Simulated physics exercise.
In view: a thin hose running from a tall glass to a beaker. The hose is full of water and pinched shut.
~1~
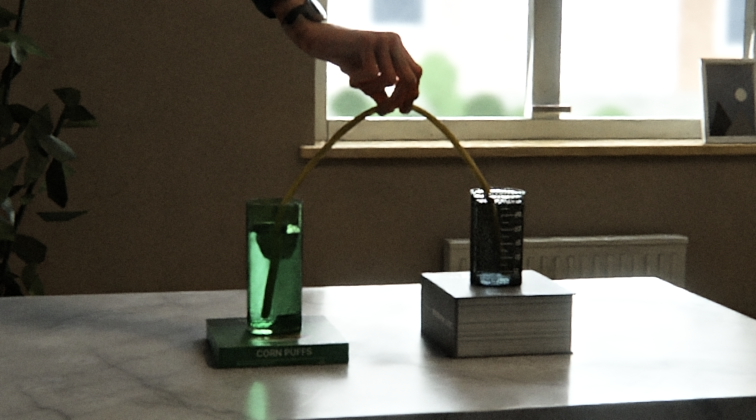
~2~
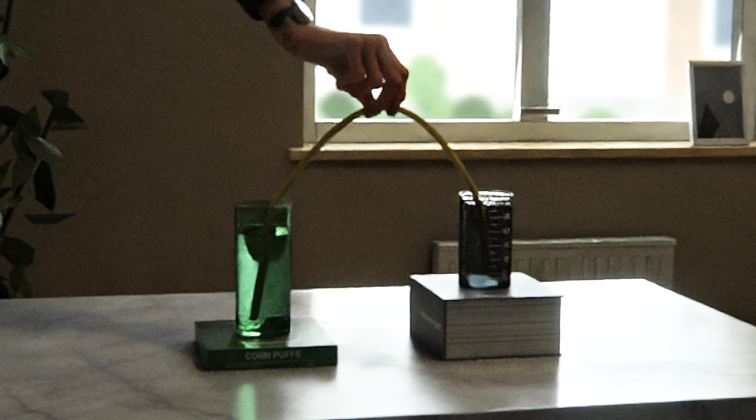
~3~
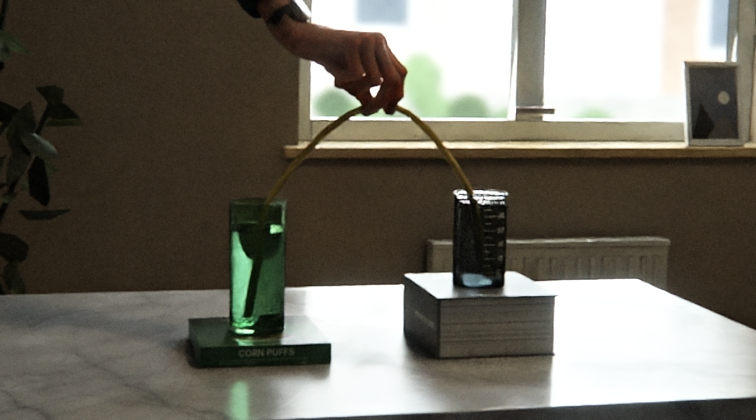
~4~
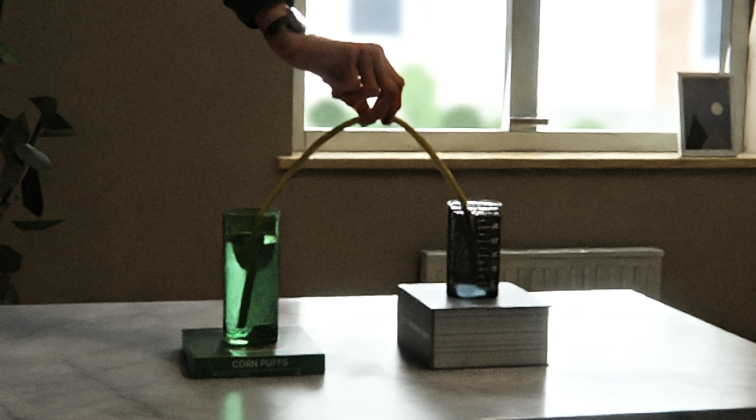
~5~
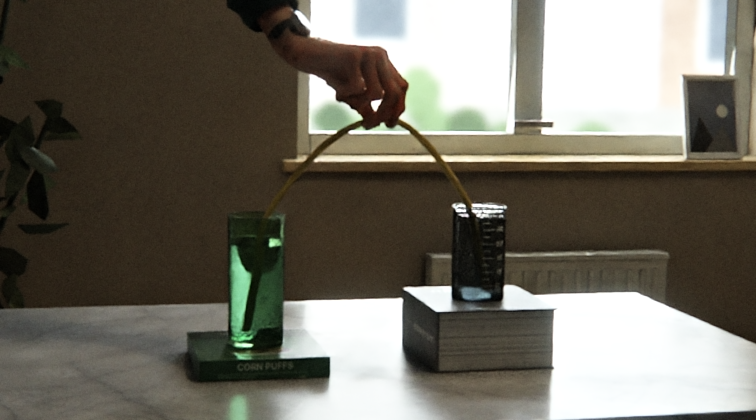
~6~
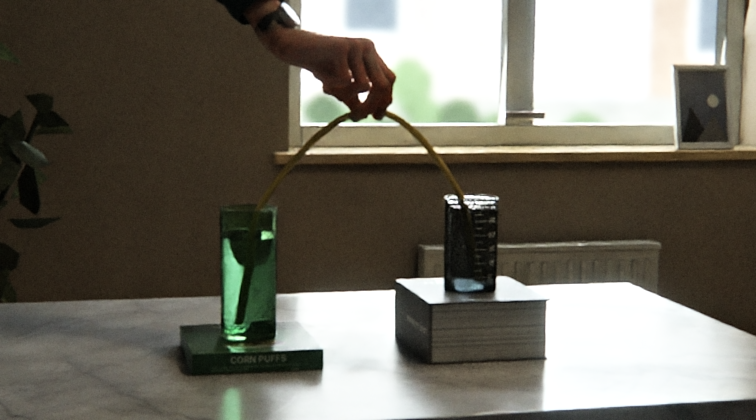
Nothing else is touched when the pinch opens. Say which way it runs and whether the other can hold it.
Flow is into the left one, and the taker stays below its rim.
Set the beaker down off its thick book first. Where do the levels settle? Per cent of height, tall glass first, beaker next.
Near 55 and 100 in a hundred.
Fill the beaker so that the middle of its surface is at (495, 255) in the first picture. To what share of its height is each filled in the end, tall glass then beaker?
Near 65 and 45 in a hundred.
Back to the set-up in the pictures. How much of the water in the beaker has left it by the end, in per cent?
Near 15 in a hundred.
A moment on, the tall glass is about three quarters full; the beaker is nearly full.
Further on, the tall glass is nearly full; the beaker is about three quarters full.
When it is over, the tall glass is nearly full; the beaker is about three quarters full; the two surfaces are level.
